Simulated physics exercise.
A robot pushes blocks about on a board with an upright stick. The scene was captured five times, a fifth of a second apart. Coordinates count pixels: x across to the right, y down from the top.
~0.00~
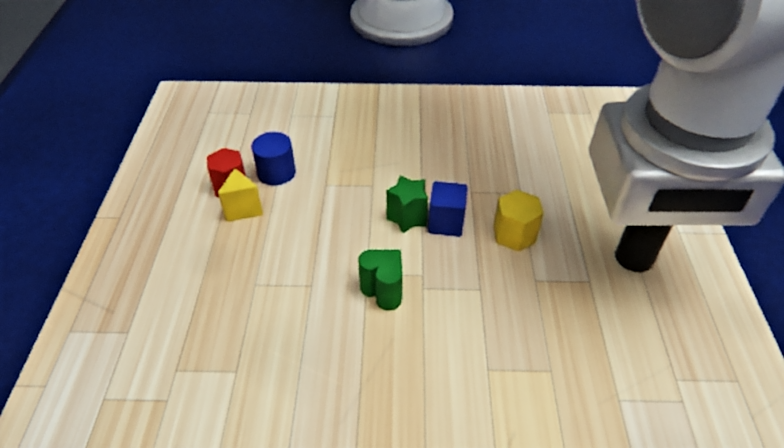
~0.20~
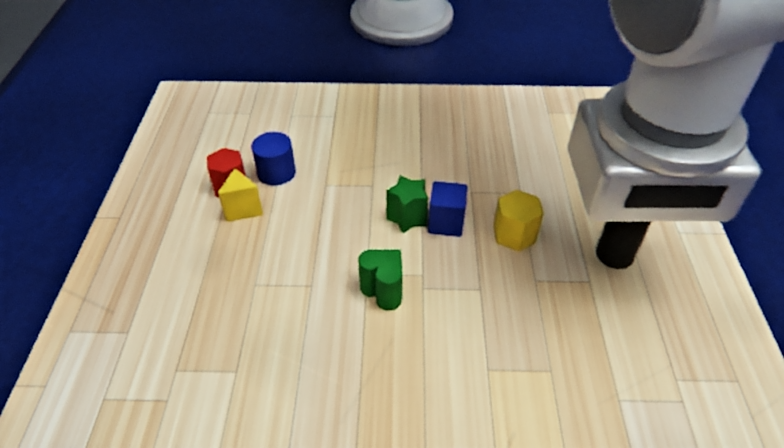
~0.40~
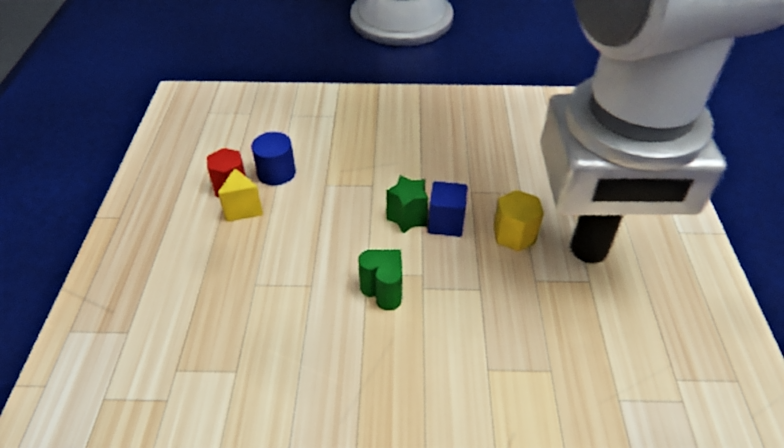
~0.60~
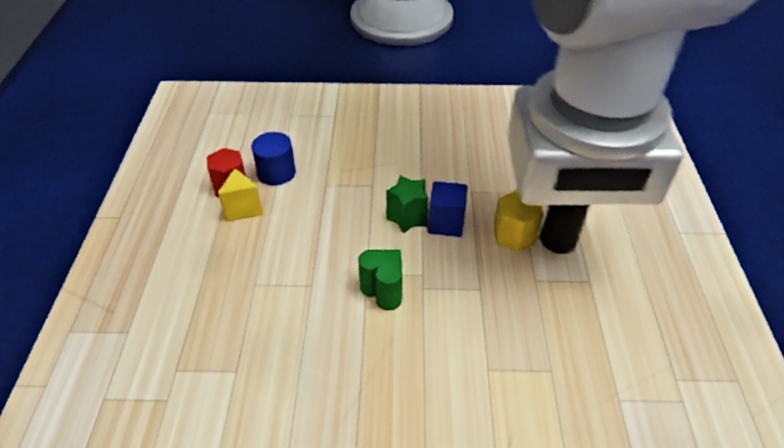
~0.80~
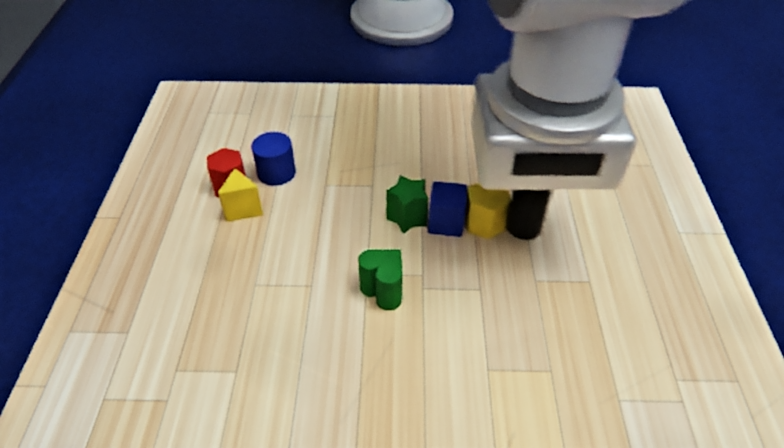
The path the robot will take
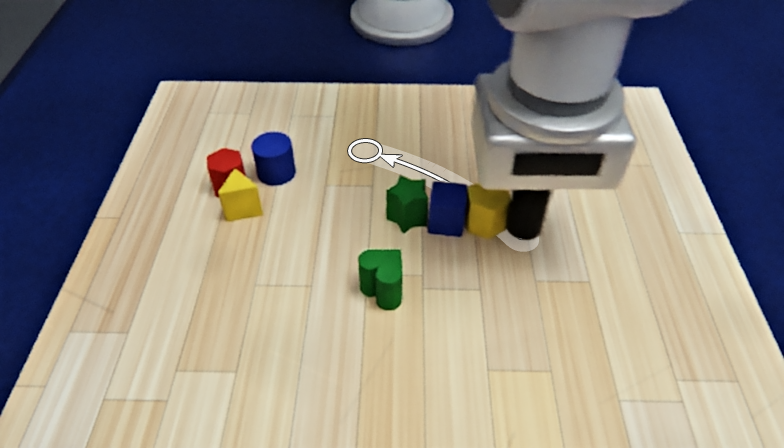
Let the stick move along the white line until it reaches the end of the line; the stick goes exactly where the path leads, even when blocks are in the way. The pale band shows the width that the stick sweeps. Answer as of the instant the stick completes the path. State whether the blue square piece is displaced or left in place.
That block is shifted.
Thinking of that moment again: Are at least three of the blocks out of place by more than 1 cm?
I expect so.
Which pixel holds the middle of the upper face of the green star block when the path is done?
Its top centre lands on (385, 193).
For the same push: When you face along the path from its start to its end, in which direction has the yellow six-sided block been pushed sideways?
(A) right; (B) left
I choose B.
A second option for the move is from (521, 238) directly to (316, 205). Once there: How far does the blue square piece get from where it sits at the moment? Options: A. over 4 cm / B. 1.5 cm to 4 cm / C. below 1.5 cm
Choice A: Over 4 cm.
The line goes from (521, 238) through (473, 199) and (420, 170) to (365, 150).
On the path given first. One third of the way, stick (474, 187); green star block (385, 192); blue square piece (423, 191), turned 55° anticlockwise; yellow six-sided block (439, 167), turned 45° anticlockwise.
Two thirds of the way, stick (421, 159); green star block (385, 193); blue square piece (423, 191), turned 60° anticlockwise; yellow six-sided block (397, 158), turned 110° anticlockwise.
At the end, stick (365, 139); green star block (385, 193); blue square piece (423, 191), turned 60° anticlockwise; yellow six-sided block (396, 158), turned 115° anticlockwise.
